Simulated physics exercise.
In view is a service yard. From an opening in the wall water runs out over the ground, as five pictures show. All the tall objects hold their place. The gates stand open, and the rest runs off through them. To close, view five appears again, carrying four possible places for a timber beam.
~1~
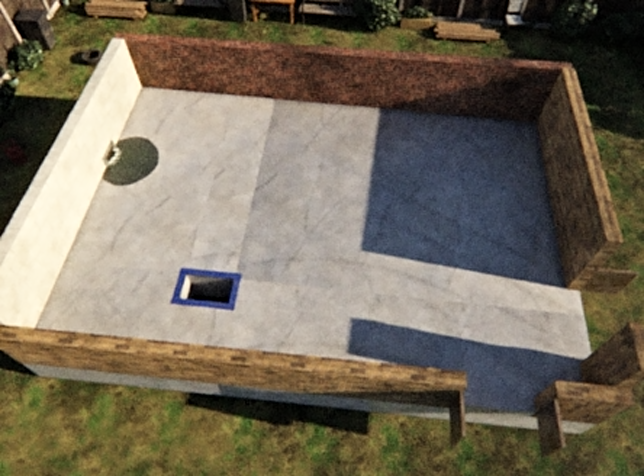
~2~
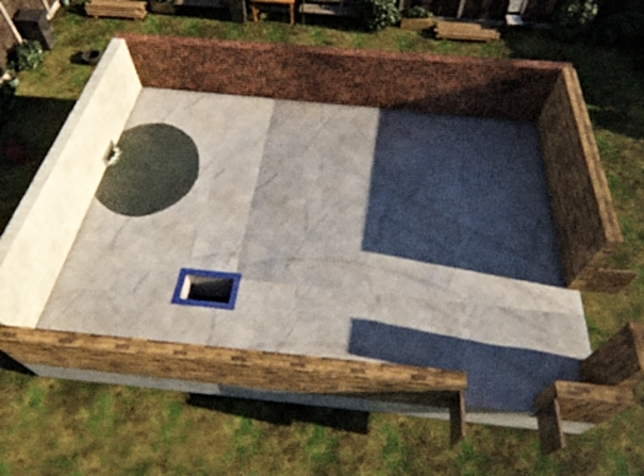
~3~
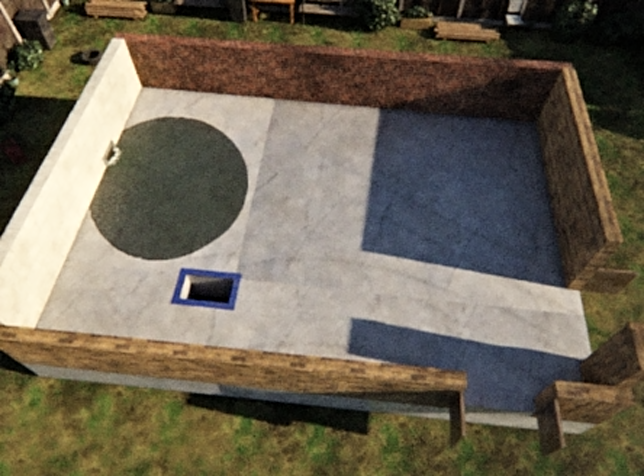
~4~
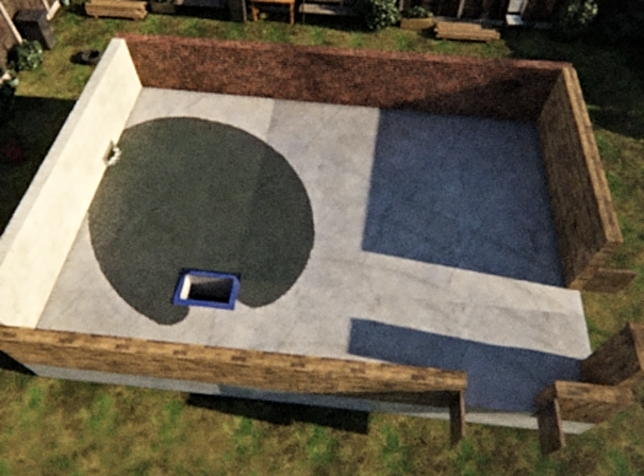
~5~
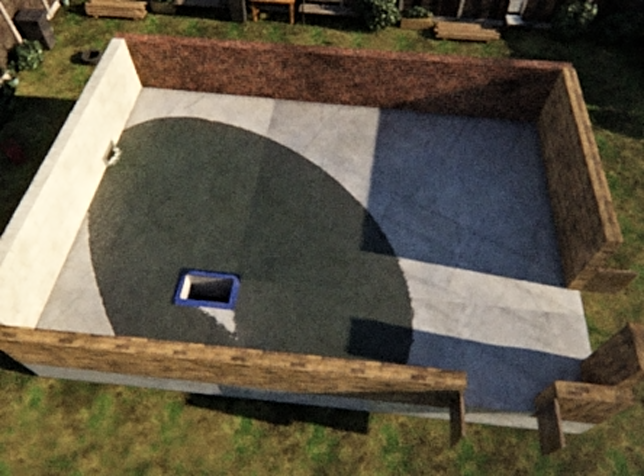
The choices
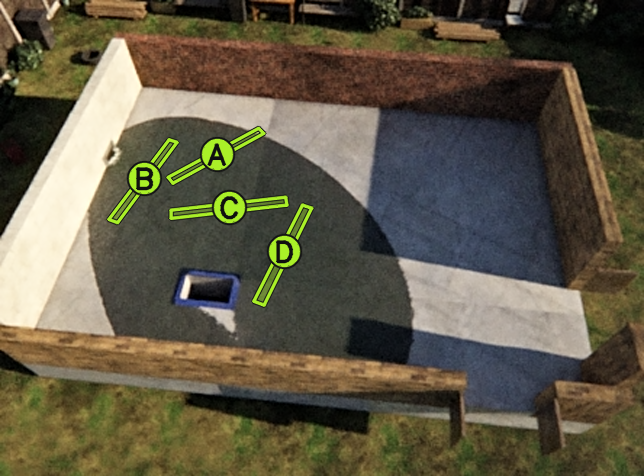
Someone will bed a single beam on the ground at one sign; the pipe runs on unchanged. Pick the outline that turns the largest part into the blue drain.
Best: D.
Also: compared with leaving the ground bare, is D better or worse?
Position D is better.
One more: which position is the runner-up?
Here it is position A.
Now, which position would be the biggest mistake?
That is position B.
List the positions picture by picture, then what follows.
The first frame shows outfall at (109, 153); blue drain at (207, 289); open gate at (573, 325); open gate at (493, 394); front seen at (151, 164), 2 % of the ground wet; blue drain still dry.
The second frame shows front seen at (182, 192), 7 % of the ground wet; blue drain still dry.
The third frame shows front seen at (219, 231), 15 % of the ground wet; blue drain still dry.
The fourth frame shows front seen at (285, 285), 26 % of the ground wet; blue drain taking water.
The fifth frame shows front seen at (407, 332), 41 % of the ground wet; blue drain taking water.
On the marked copy, A from (170, 180) to (261, 130); B from (113, 221) to (173, 141); C from (171, 214) to (286, 201); D from (258, 303) to (307, 206).
Choosing A, about 29 % of the stream goes into the blue drain, about 71 % out by the gates.
Choosing B, about 3 % of the stream goes into the blue drain, about 96 % out by the gates.
Choosing C, about 16 % of the stream goes into the blue drain, about 84 % out by the gates.
Choosing D, about 47 % of the stream goes into the blue drain, about 53 % out by the gates.
